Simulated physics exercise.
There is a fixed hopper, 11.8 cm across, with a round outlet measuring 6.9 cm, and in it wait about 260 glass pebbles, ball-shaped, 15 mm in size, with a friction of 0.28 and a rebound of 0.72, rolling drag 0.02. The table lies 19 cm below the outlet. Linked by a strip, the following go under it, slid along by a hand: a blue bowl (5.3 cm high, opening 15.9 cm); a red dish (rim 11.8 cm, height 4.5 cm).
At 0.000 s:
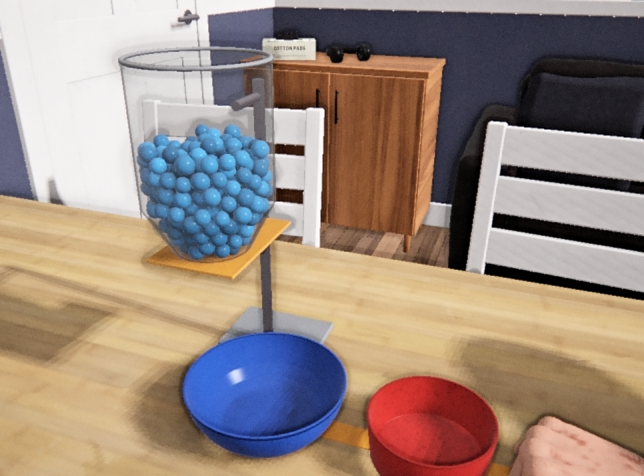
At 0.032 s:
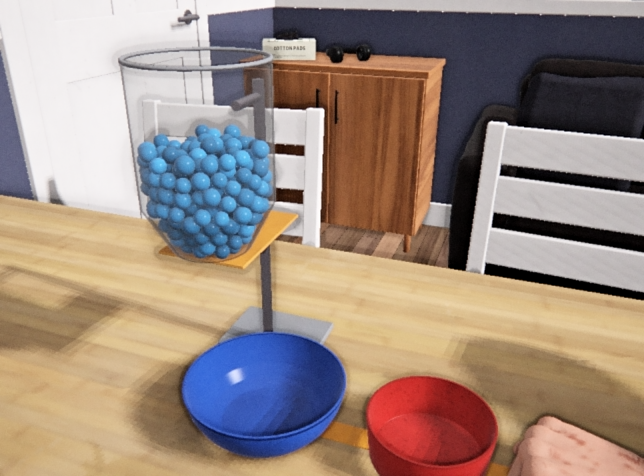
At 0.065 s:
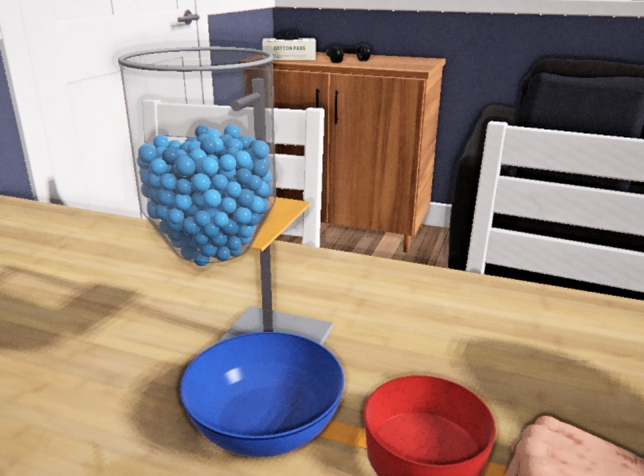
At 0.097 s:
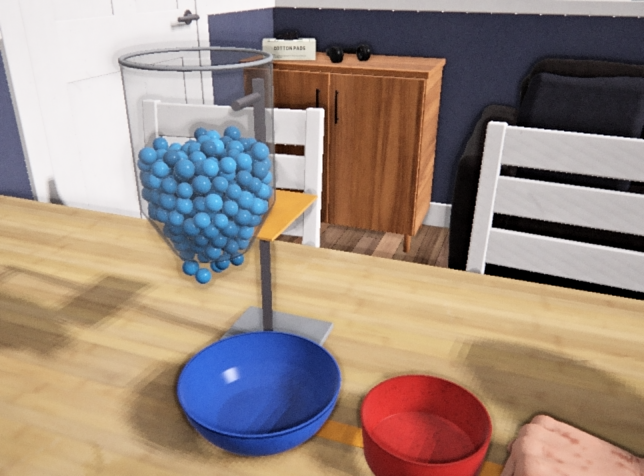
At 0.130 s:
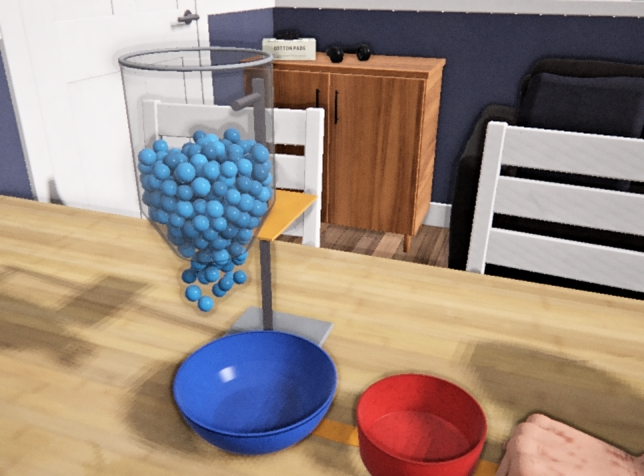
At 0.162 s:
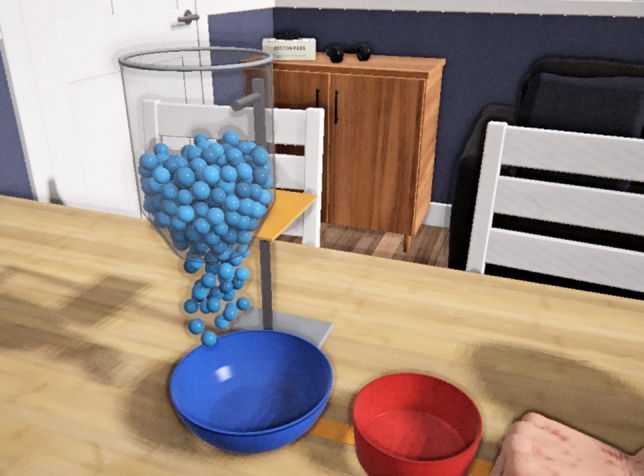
Blue balls start dropping from a clear container as a hand slides two bowls slightly left.
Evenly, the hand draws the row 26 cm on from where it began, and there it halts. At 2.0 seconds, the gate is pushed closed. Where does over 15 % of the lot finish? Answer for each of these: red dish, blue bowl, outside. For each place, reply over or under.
Red dish: Under, blue bowl: Over, outside: Under.
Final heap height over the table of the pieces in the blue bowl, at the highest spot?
It reaches about 7.0 cm above the table.
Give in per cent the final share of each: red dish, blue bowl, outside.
In per cent, the red dish gets 0, the blue bowl 95 and outside 5.
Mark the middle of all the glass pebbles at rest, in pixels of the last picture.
Centre at rest: Approx. (67, 342) in the final picture.
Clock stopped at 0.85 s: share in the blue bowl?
The share there at that time comes to around 95 per cent.
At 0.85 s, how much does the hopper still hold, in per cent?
Estimate: Around 0 percent.
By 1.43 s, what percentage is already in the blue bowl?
Reading at that time: About 95 per cent.
After 0.85 s, blue bowl 95 %; middle of all pieces on or above the table near (188, 371).
After 1.43 s, blue bowl 95 %, outside 5 %; middle of all pieces on or above the table near (132, 359).
After 1.96 s, blue bowl 95 %, outside 5 %; middle of all pieces on or above the table near (82, 347).
After 2.46 s, blue bowl 95 %, outside 5 %; middle of all pieces on or above the table near (71, 344).
In the end, at 2.7 s, blue bowl 95 %, hopper 0 %, red dish 0 %, outside 5 %.
